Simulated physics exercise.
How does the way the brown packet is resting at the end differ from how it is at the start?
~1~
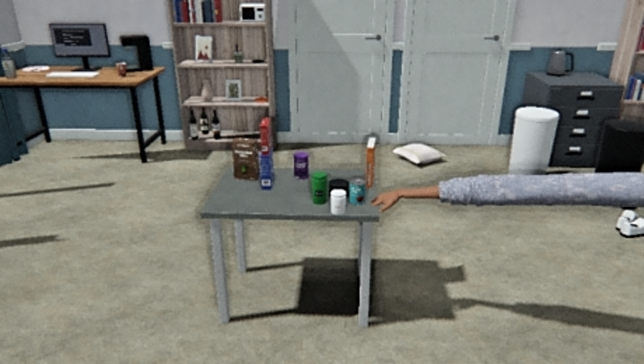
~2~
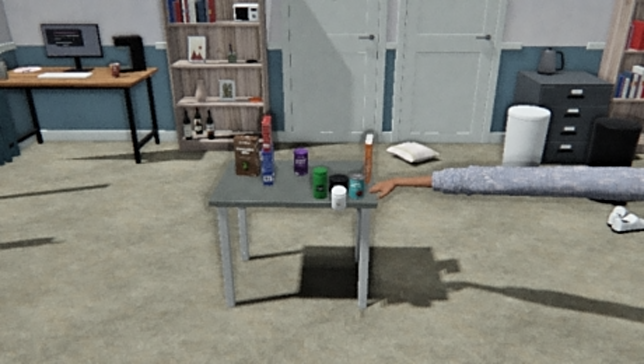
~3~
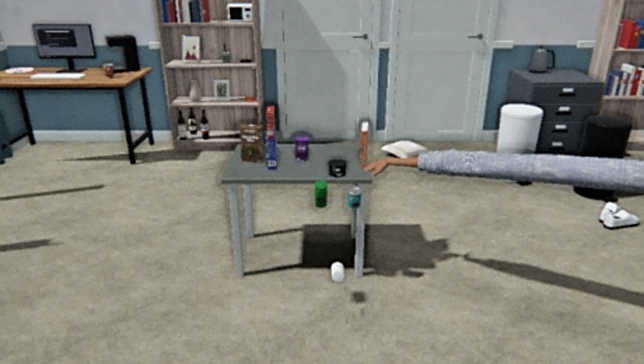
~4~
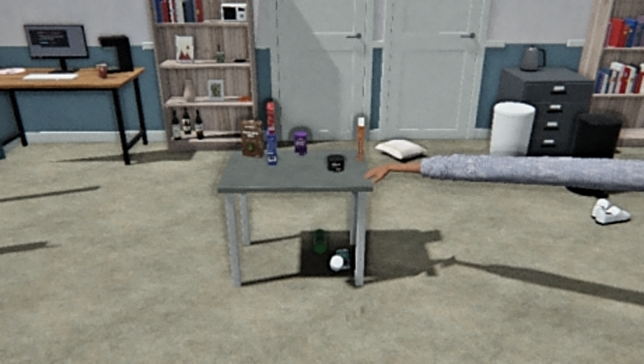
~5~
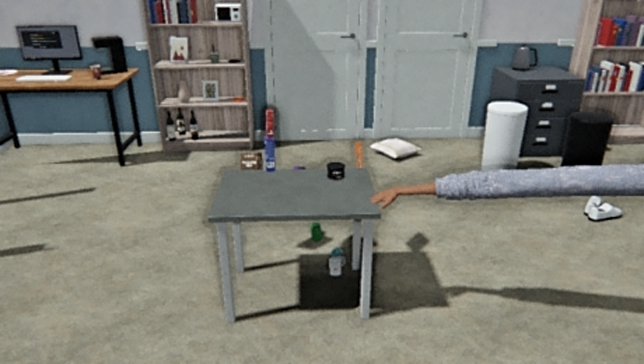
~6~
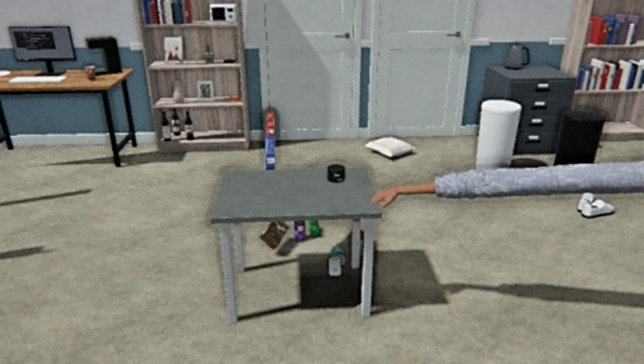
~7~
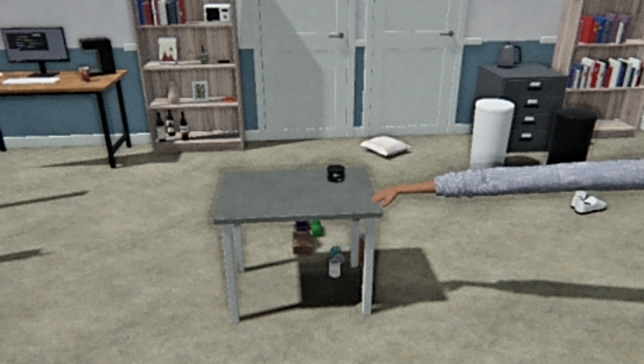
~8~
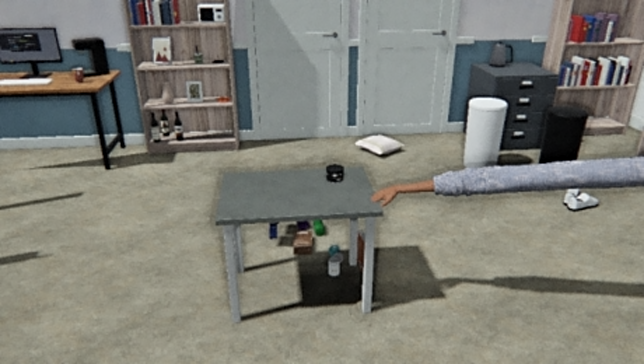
At the start the brown packet stands upright on the tabletop. At the end it lies on its side on the floor, seen beneath the table.
